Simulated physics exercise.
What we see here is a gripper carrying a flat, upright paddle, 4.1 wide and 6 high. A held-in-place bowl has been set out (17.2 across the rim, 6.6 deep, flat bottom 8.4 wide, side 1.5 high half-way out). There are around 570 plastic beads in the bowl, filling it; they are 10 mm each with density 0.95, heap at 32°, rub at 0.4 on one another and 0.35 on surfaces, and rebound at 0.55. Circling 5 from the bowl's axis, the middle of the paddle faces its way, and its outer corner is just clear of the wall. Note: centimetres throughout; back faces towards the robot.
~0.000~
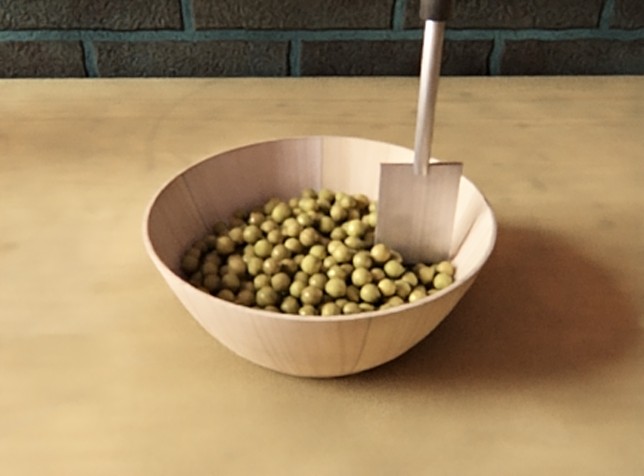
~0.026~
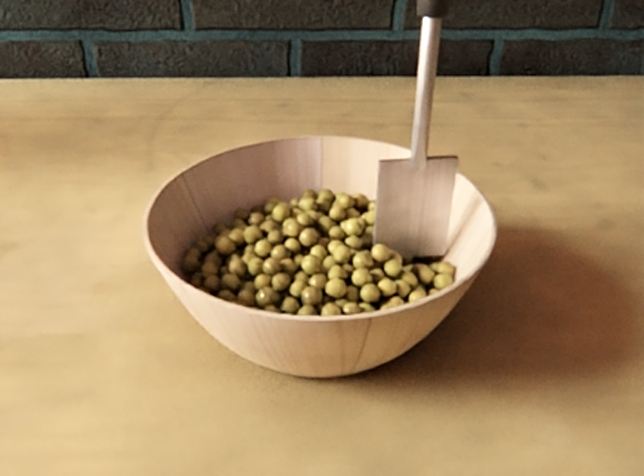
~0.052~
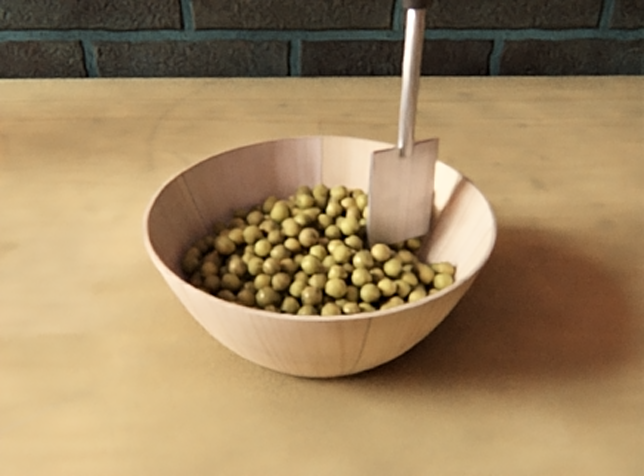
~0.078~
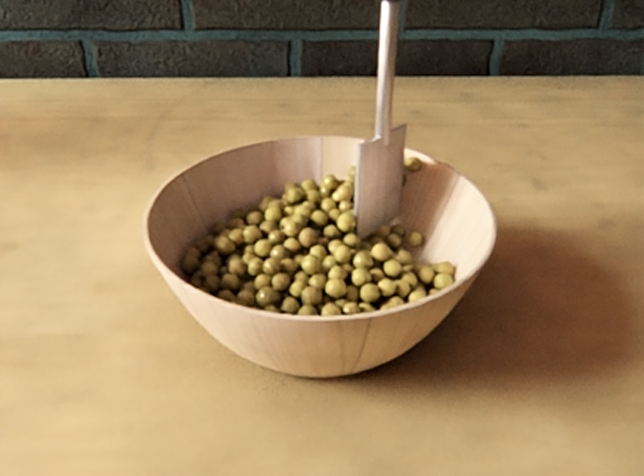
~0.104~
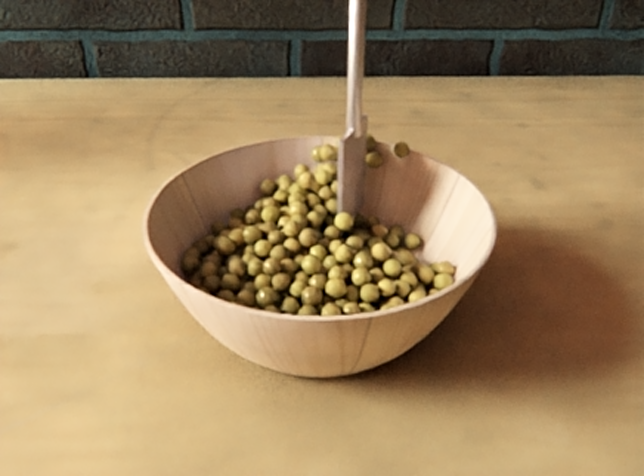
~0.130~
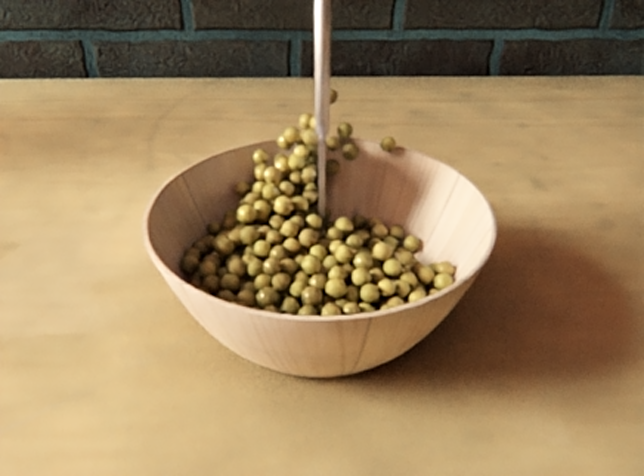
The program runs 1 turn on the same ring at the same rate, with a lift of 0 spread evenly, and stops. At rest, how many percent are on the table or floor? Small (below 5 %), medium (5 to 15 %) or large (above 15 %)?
It is large.
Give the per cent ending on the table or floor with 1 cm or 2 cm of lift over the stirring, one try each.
Close to 15 and 10 percent, in that order.
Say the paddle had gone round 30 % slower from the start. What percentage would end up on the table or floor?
Then roughly 10 %.
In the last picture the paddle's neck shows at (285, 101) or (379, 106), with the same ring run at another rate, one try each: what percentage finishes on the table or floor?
About 25 % for one try and about 5 % for the other, in order.
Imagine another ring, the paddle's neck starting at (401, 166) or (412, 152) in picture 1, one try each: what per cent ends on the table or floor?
25 and 25 per cent.
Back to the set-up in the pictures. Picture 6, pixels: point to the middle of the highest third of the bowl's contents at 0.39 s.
The centre lies near (389, 273) in the last picture.
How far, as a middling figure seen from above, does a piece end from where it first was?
Reading: Around 2 cm.
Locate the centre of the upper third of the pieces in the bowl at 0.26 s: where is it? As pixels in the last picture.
Somewhere around (265, 278) in the last view.
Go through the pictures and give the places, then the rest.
The first frame shows the paddle neck at (424, 135), 0° round; upper third of the load around (319, 255), from x 190 to 445, top at y 195; 569 in the bowl.
The second frame shows the paddle neck at (421, 130), 7° round; upper third of the load around (318, 254), from x 190 to 445, top at y 195.
The third frame shows the paddle neck at (408, 118), 25° round; upper third of the load around (319, 248), from x 190 to 445, top at y 185.
The fourth frame shows the paddle neck at (384, 108), 46° round; upper third of the load around (316, 246), from x 190 to 445, top at y 155.
The fifth frame shows the paddle neck at (355, 101), 67° round; upper third of the load around (309, 245), from x 190 to 445, top at y 120.
The sixth frame shows the paddle neck at (322, 98), 87° round; upper third of the load around (296, 243), from x 190 to 445, top at y 95; 567 in the bowl, 2 in flight or on the tool.
After 0.26 s, 190° round, highest piece 11 above the table; 540 in the bowl, 6 on the table or floor, 23 in flight or on the tool.
After 0.39 s, 293° round, highest piece 11 above the table; 499 in the bowl, 35 on the table or floor, 35 in flight or on the tool.
After 0.65 s, 0° round, highest piece 7 above the table; 458 in the bowl, 111 on the table or floor.
After 1.35 s, 0° round, highest piece 5 above the table; 458 in the bowl, 111 on the table or floor.
In the end, 458 in the bowl, 111 on the table or floor. That is 20 % on the table or floor.
